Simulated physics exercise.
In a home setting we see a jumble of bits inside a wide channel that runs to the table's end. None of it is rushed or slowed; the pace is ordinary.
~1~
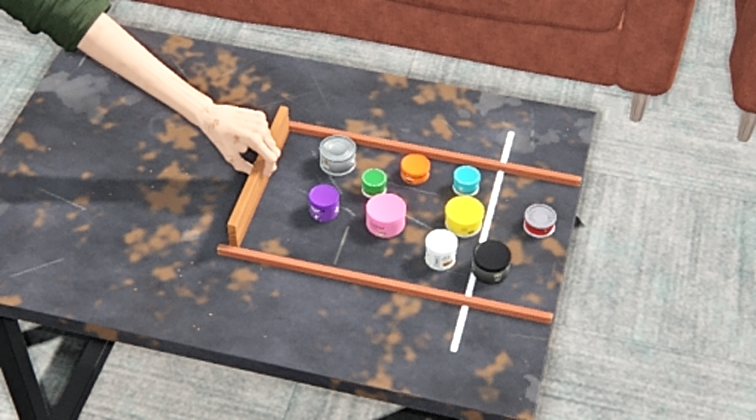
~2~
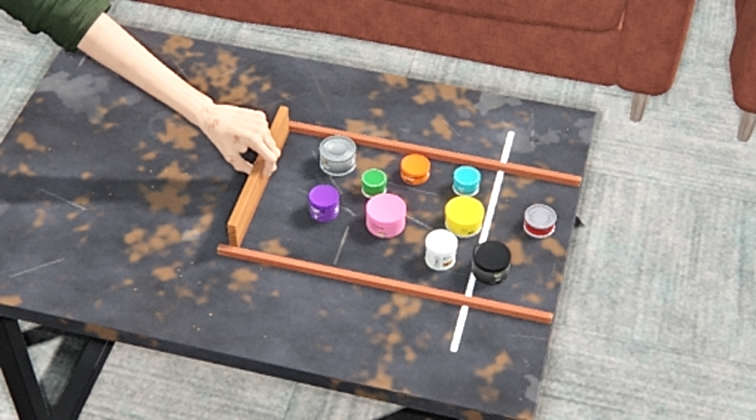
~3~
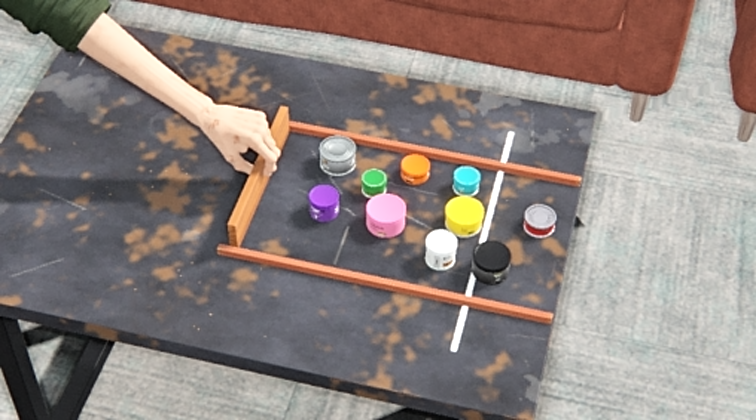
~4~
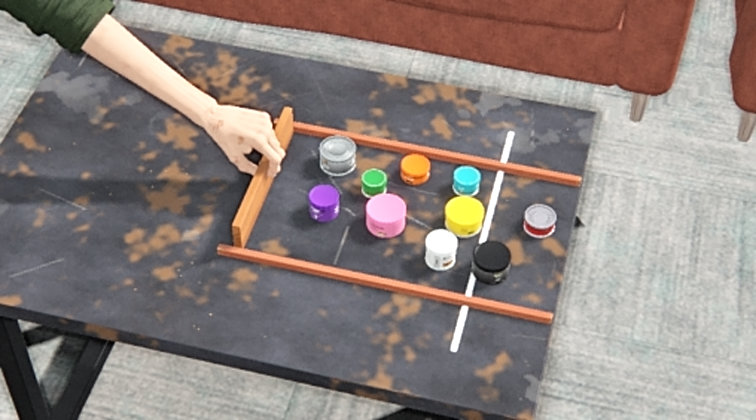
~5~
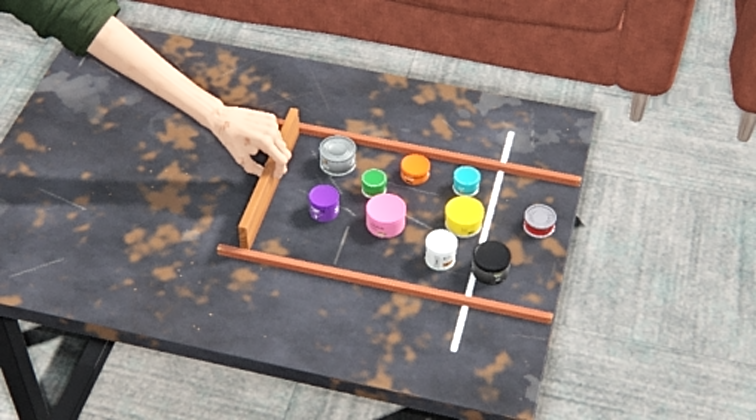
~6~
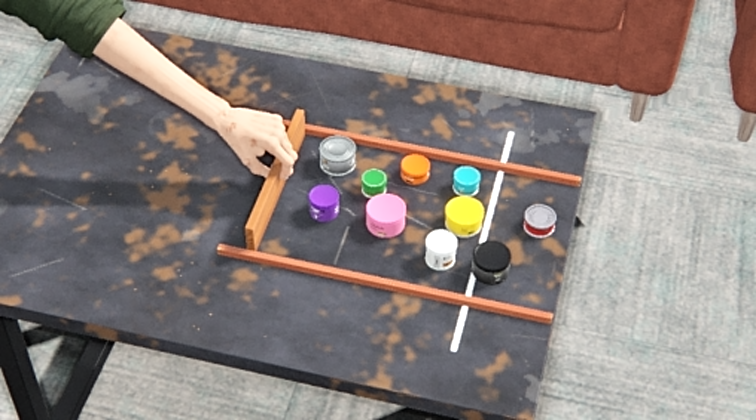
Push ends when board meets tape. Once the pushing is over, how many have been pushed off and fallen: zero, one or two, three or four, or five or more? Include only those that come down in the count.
The sweep fails to knock any off.
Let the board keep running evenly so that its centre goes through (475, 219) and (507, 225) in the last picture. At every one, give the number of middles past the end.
That gives counts of 0 and 2, in that order.
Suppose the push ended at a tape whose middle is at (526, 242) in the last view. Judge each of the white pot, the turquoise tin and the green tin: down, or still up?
The white pot? It is safe. The turquoise tin? It does not stay. The green tin? It is safe.
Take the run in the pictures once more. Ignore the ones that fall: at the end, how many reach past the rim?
Number: 1.
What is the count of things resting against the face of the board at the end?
All in all, 4.
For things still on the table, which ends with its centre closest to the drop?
Red tin.
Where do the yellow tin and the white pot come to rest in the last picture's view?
The yellow tin finishes at (533, 215); the white pot finishes at (490, 263).
A little later, none off yet; red tin at rest near (540, 221); black tub at rest near (491, 263); yellow tin at rest near (464, 217).
When it is over, the number that fall off is zero.
